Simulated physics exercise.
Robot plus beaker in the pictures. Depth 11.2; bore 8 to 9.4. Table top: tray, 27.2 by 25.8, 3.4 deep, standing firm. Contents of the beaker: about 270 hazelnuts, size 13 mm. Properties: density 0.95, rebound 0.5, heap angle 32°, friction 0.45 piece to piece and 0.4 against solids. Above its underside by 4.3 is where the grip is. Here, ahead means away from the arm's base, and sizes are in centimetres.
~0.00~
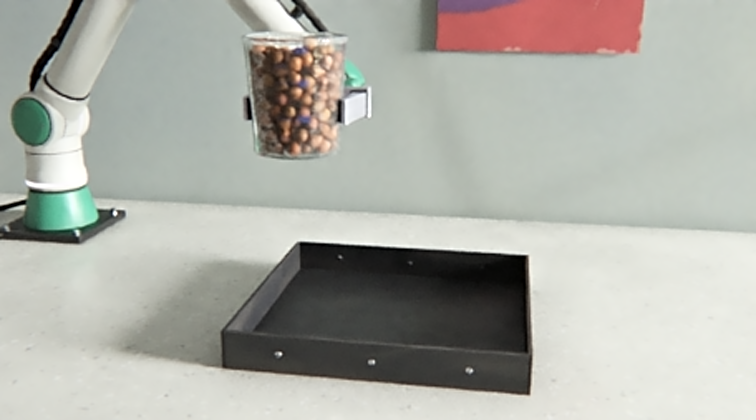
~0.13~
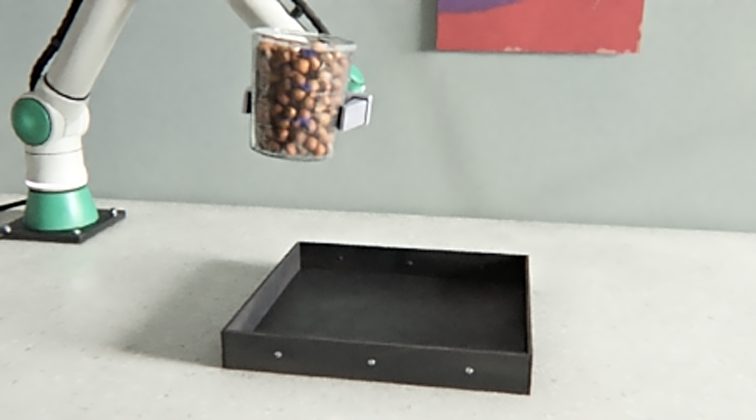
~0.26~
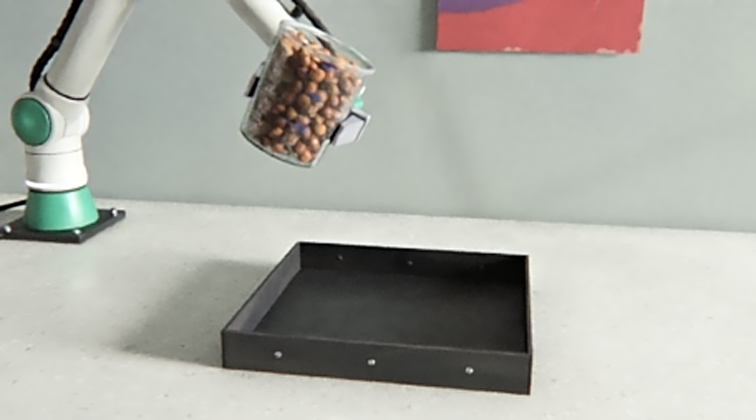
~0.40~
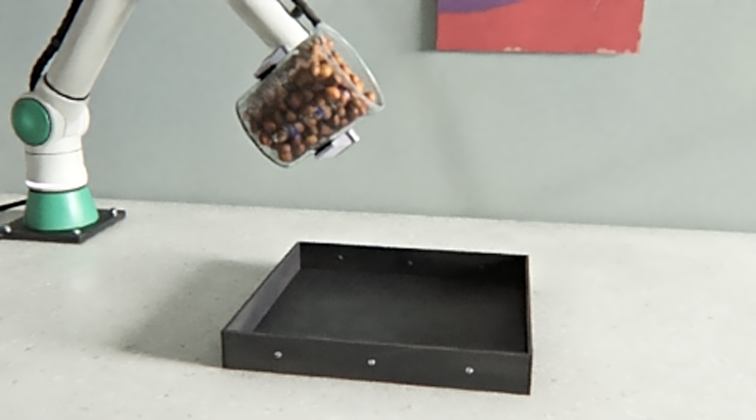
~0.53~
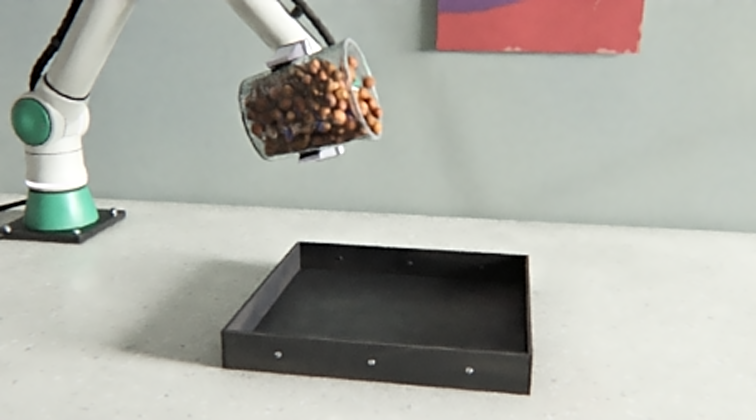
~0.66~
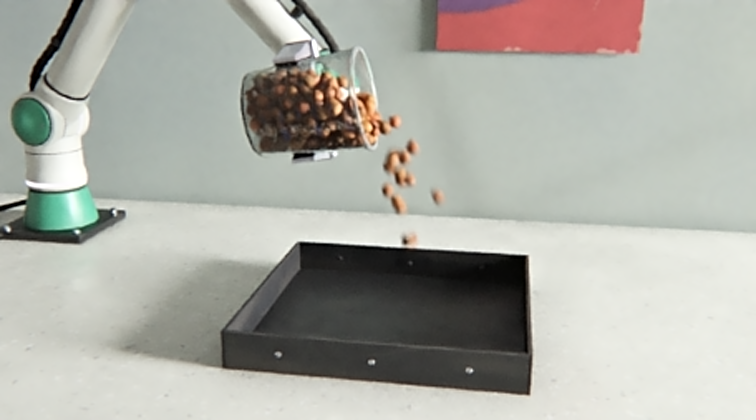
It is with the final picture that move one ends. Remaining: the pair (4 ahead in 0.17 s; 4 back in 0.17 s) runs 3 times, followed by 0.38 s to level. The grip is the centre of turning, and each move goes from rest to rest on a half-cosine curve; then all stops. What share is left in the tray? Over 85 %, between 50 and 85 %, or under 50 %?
Between 50 and 85 %.
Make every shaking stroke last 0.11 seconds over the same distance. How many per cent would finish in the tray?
In that case about 75 in a hundred.
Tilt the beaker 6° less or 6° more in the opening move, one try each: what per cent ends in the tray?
First try around 45 %, second around 80 %.
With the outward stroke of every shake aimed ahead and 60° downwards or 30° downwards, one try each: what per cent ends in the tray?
You'd get about 30 per cent with the first setting and about 50 per cent with the second.
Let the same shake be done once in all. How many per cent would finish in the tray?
About 35 per cent in that case.
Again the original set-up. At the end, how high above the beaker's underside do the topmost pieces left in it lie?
Roughly 7.0 cm.
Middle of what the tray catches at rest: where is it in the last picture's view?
Middle point: About (454, 320).
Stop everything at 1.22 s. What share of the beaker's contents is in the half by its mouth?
Roughly 55 per cent.
By 1.22 s, tilted 80° forward, highest piece 23 above the table; 168 in the beaker, 91 in the tray, 1 on the table or floor, 8 in flight or on a rim.
By 1.78 s, tilted 67° forward, highest piece 23 above the table; 165 in the tray, 99 in the beaker, 1 on the table or floor, 3 in flight or on a rim.
By 2.26 s, level, highest piece 25 above the table; 169 in the tray, 98 in the beaker, 1 on the table or floor.
By 3.31 s, level, highest piece 25 above the table; 169 in the tray, 98 in the beaker, 1 on the table or floor.
Final count, 169 in the tray, 98 in the beaker, 1 on the table or floor. That is 63 % in the tray.
